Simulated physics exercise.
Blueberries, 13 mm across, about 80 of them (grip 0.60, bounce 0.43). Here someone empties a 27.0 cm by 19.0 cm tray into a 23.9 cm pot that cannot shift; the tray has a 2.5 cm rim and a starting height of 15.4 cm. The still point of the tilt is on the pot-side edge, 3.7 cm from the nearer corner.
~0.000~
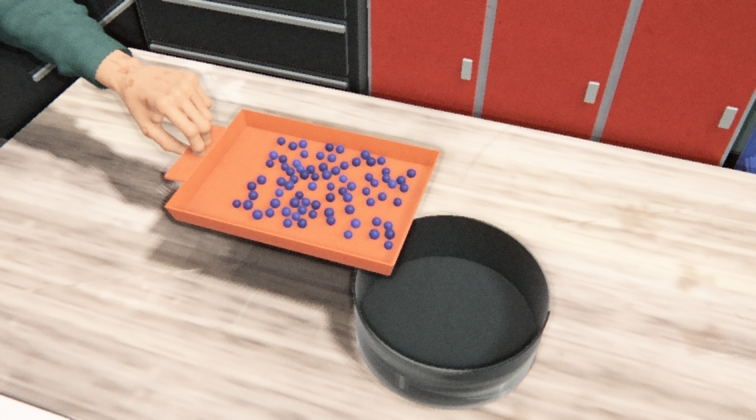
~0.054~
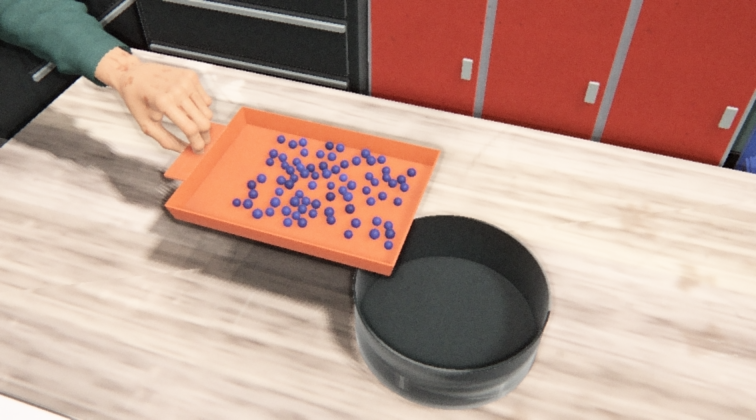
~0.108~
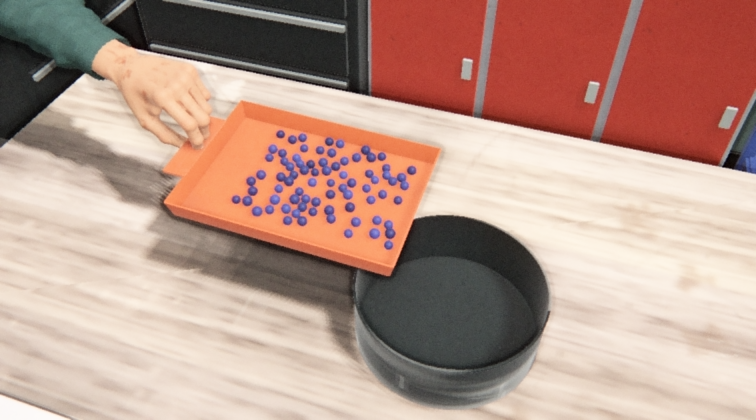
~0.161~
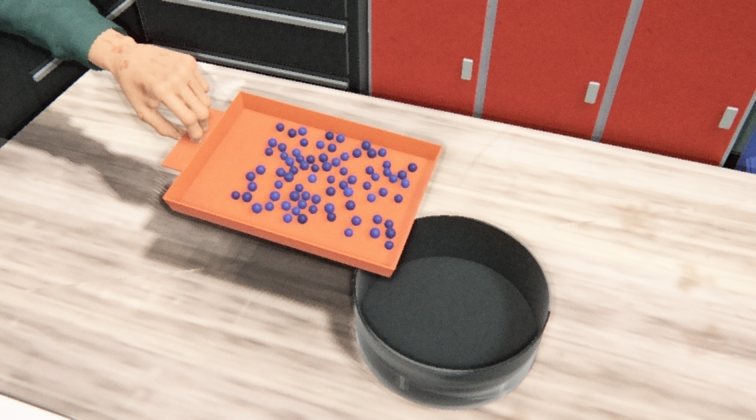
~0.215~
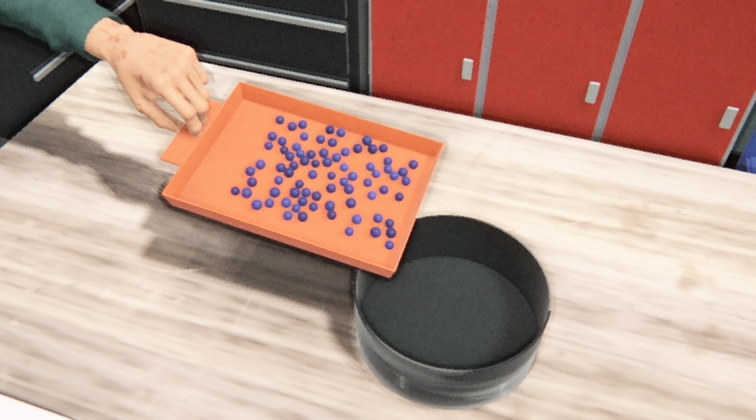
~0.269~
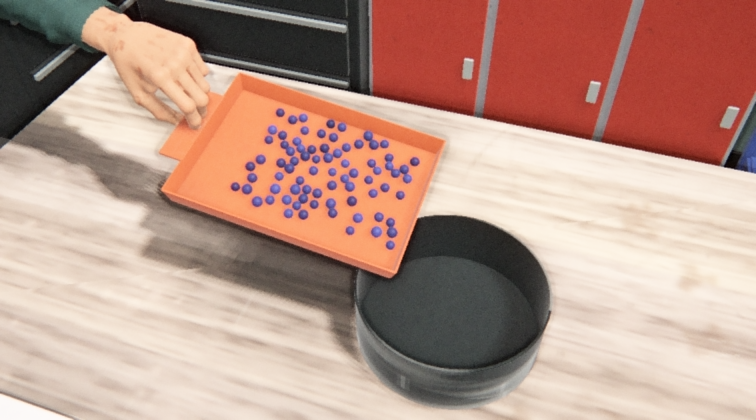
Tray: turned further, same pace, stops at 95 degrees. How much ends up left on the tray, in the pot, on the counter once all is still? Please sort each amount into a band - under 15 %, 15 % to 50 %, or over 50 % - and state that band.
Left on the tray: Under 15 %; pot: Over 50 %; counter: 15 % to 50 %.
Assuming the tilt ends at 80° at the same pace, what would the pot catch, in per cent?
10 %.
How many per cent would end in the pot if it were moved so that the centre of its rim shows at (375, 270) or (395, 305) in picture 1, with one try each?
Close to 85 in a hundred, then close to 100 in a hundred.
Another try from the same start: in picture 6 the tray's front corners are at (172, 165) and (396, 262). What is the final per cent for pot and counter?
In the pot: 90 per cent; on the counter: 10 per cent.
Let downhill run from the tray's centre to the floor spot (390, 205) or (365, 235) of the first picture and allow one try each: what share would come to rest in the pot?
Around 85 % for the first direction, around 100 % for the second.
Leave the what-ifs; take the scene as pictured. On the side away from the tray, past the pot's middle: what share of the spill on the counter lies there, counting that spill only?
I'd put it close to 20 per cent.
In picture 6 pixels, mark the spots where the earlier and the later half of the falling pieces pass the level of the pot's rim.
Earlier half at about (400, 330), later half at about (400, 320) in pixels.
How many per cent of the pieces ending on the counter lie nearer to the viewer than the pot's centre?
Some 100 per cent.
After 0.91 s, tilt 52 degrees; the tray holds 100 %, the pot 0 %.
Then, at 1.33 s, tilt 77 degrees; the tray holds 95 %, the pot 5 %.
After 1.84 s, tilt 95 degrees; the tray holds 20 %, the pot 50 %.
At rest (2.8 s), tray 0 %, pot 75 %, counter 25 %.
